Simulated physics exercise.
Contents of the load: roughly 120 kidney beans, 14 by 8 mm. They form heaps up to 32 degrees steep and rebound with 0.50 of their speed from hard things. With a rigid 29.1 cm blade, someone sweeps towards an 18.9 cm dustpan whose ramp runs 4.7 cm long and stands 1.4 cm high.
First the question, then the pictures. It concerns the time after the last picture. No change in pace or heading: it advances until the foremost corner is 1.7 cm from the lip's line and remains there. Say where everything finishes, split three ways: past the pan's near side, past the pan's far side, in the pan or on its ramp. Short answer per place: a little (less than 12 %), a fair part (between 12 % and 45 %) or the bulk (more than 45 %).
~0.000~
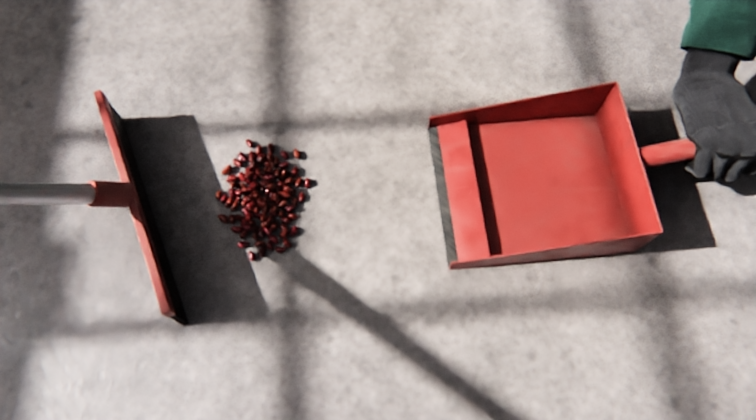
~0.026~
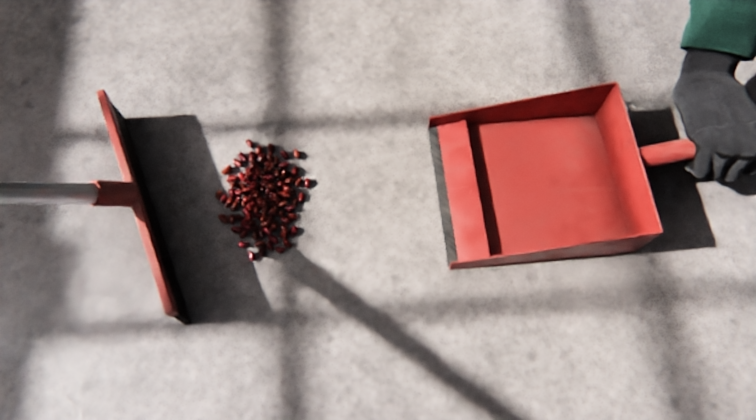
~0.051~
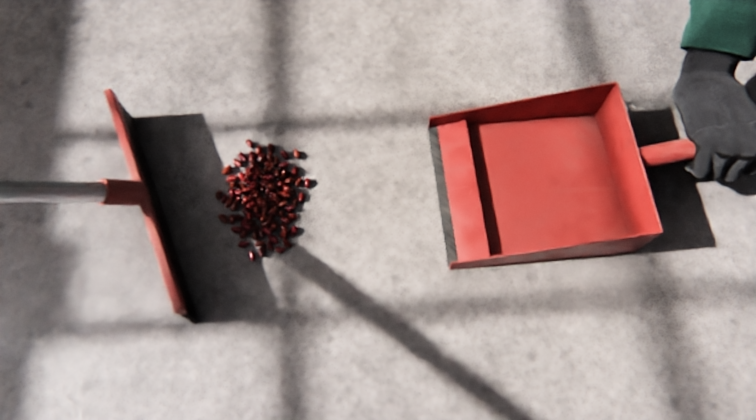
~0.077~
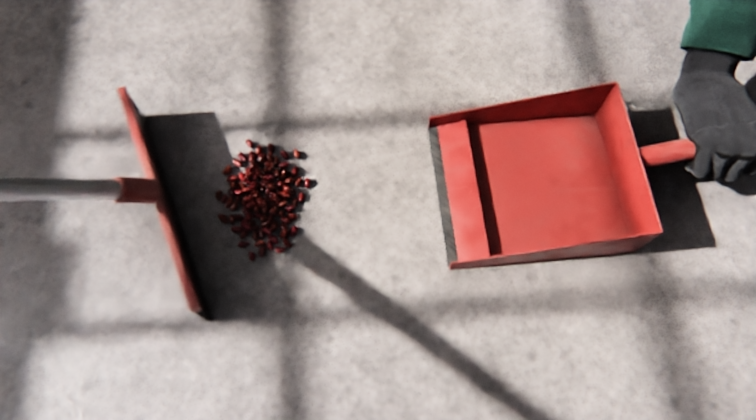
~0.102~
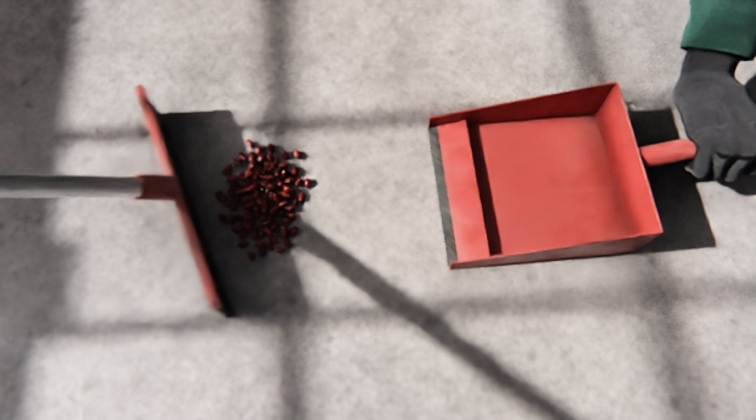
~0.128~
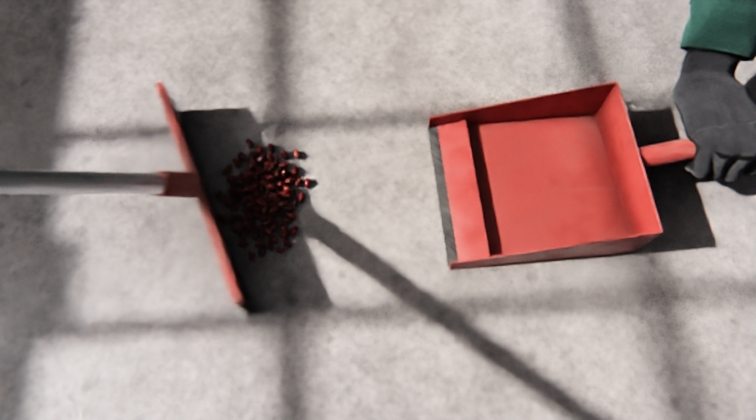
Near side - a little, far side - a fair part, pan - a fair part.
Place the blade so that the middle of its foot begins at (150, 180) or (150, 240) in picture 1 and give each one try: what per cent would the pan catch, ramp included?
30 and 20 per cent, roughly.
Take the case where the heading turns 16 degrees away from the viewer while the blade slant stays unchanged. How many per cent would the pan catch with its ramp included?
It comes to roughly 25 in a hundred.
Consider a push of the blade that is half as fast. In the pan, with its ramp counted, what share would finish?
I'd put it at roughly 5 per cent.
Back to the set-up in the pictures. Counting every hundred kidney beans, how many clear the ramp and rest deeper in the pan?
Close to 5 per cent.
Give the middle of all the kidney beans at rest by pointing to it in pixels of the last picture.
Est. centre at rest: (431, 151) px.
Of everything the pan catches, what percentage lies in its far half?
Something like 70 per cent of the catch.
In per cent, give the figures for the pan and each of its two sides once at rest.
Near side 5 %, far side 30 %, pan 25 %.
After 0.25 s, middle of the blade 16 cm from the lip; 0 % over the lip, far side 10 %, near side 0 %.
After 0.34 s, middle of the blade 8 cm from the lip; 0 % over the lip, far side 25 %, near side 0 %.
Then, at 0.56 s, middle of the blade 6 cm from the lip; 25 % over the lip, far side 30 %, near side 5 %.
By 2.7 s all is still; near side 5 %, far side 30 %, pan 25 %, in front of the lip or behind the blade 40 %.
